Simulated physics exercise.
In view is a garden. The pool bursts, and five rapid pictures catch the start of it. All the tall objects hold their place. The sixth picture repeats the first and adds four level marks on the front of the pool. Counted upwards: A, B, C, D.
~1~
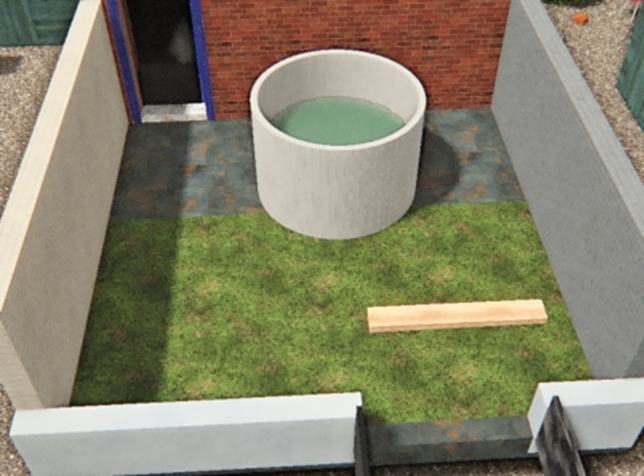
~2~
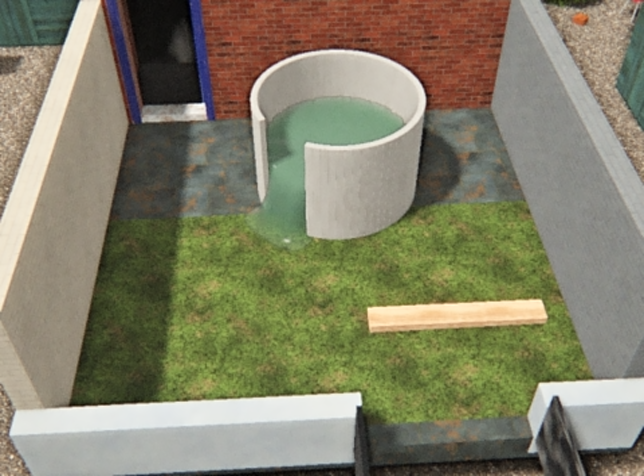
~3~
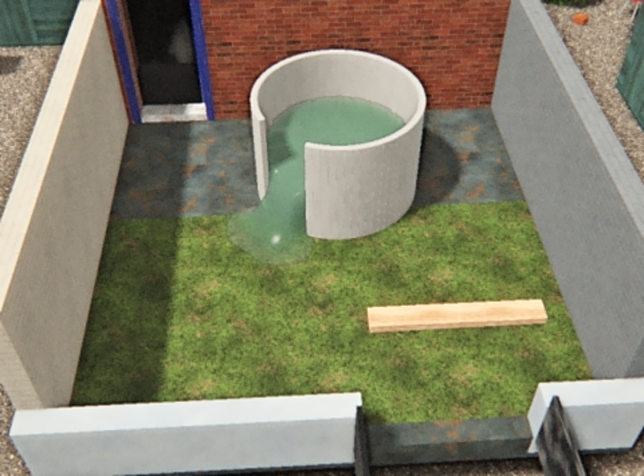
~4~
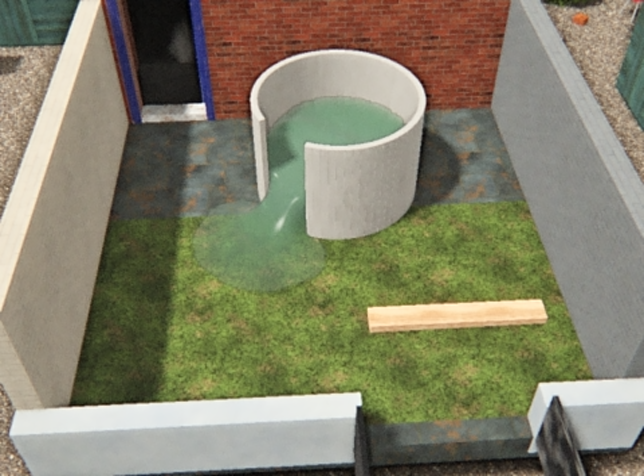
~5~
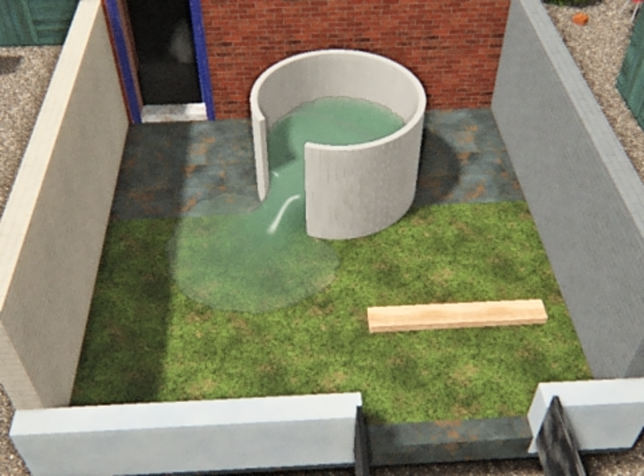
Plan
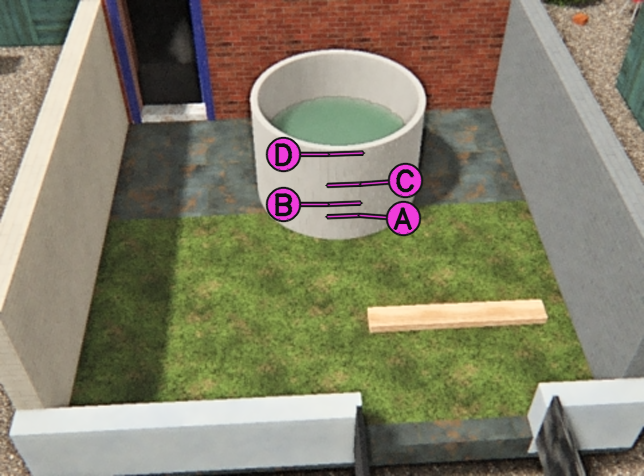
Green water pours through a gap in the round pool's wall and spreads across the grass.
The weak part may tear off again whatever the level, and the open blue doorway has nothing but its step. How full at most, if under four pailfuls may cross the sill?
I would pick mark C.
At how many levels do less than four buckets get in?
Three of the four.
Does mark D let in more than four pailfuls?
Yes.
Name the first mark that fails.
That would be D.
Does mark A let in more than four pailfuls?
No, not at all.
In magenta, A at (343, 216); B at (344, 203); C at (344, 184); D at (345, 153); from the bottom up A, B, C, D.
If A is chosen, nothing gets over.
If B is chosen, nothing gets over.
If C is chosen, a bucket or two gets in.
If D is chosen, about 12 bucketfuls get in.
